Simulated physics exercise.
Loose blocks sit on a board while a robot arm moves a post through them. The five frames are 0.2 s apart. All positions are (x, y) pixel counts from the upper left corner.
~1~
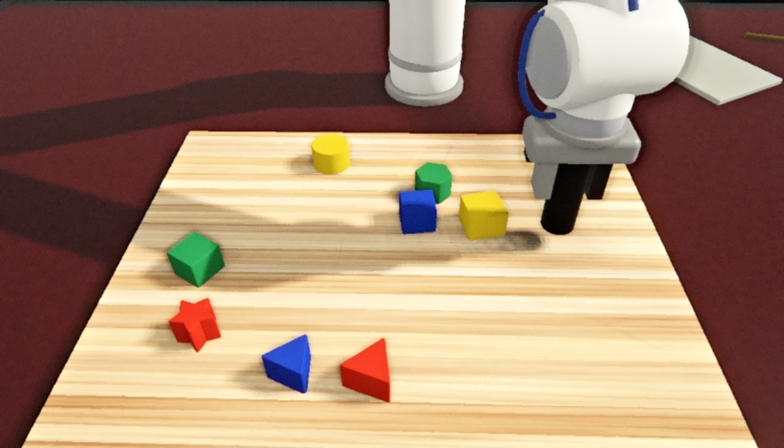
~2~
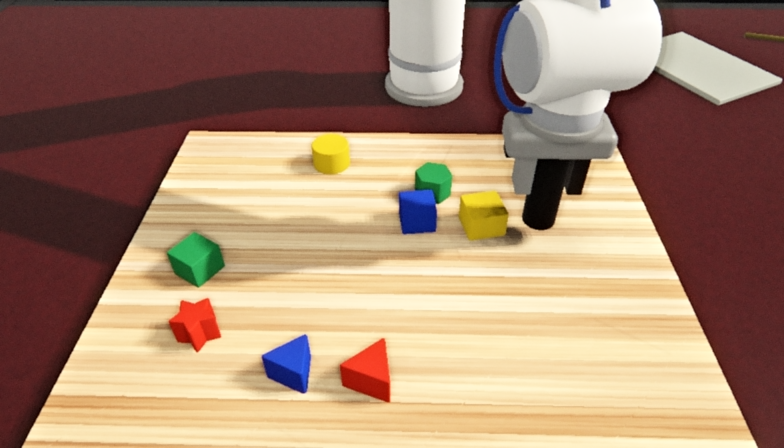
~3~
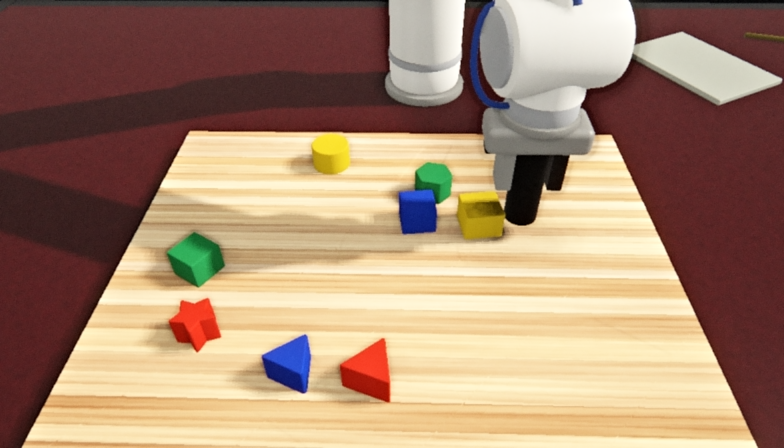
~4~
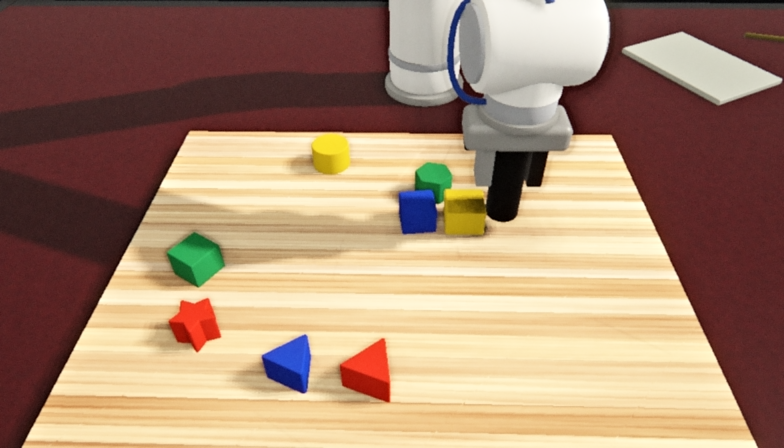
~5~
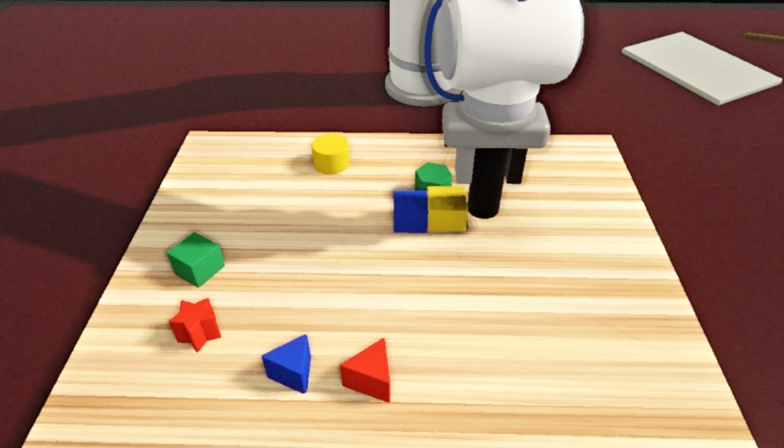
A robot arm moves its black post left, pushing the yellow block against the blue one.
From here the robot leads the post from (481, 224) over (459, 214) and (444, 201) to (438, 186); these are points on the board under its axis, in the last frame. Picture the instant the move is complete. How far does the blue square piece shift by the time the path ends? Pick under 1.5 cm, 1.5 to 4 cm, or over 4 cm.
Middling, 1.5 to 4 cm.
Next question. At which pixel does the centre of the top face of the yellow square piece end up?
The middle of its upper face should be somewhere near (415, 191).
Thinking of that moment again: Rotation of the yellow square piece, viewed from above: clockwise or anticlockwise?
It goes anticlockwise.
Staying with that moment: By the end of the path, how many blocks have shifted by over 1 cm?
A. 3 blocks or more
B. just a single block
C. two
Option A.
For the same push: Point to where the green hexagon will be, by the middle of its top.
If I read the scene right, the answer is (413, 154).
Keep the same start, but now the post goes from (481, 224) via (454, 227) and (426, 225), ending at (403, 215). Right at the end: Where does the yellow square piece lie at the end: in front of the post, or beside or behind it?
I predict the post still has it in front.
On the path given first. Halfway along, post (452, 193); blue square piece (384, 200), turned 15° anticlockwise; green hexagon (429, 167), turned 25° clockwise; yellow square piece (418, 192), turned 15° anticlockwise.
At the end, post (439, 171); blue square piece (382, 200), turned 20° anticlockwise; green hexagon (413, 154); yellow square piece (415, 191), turned 20° anticlockwise.
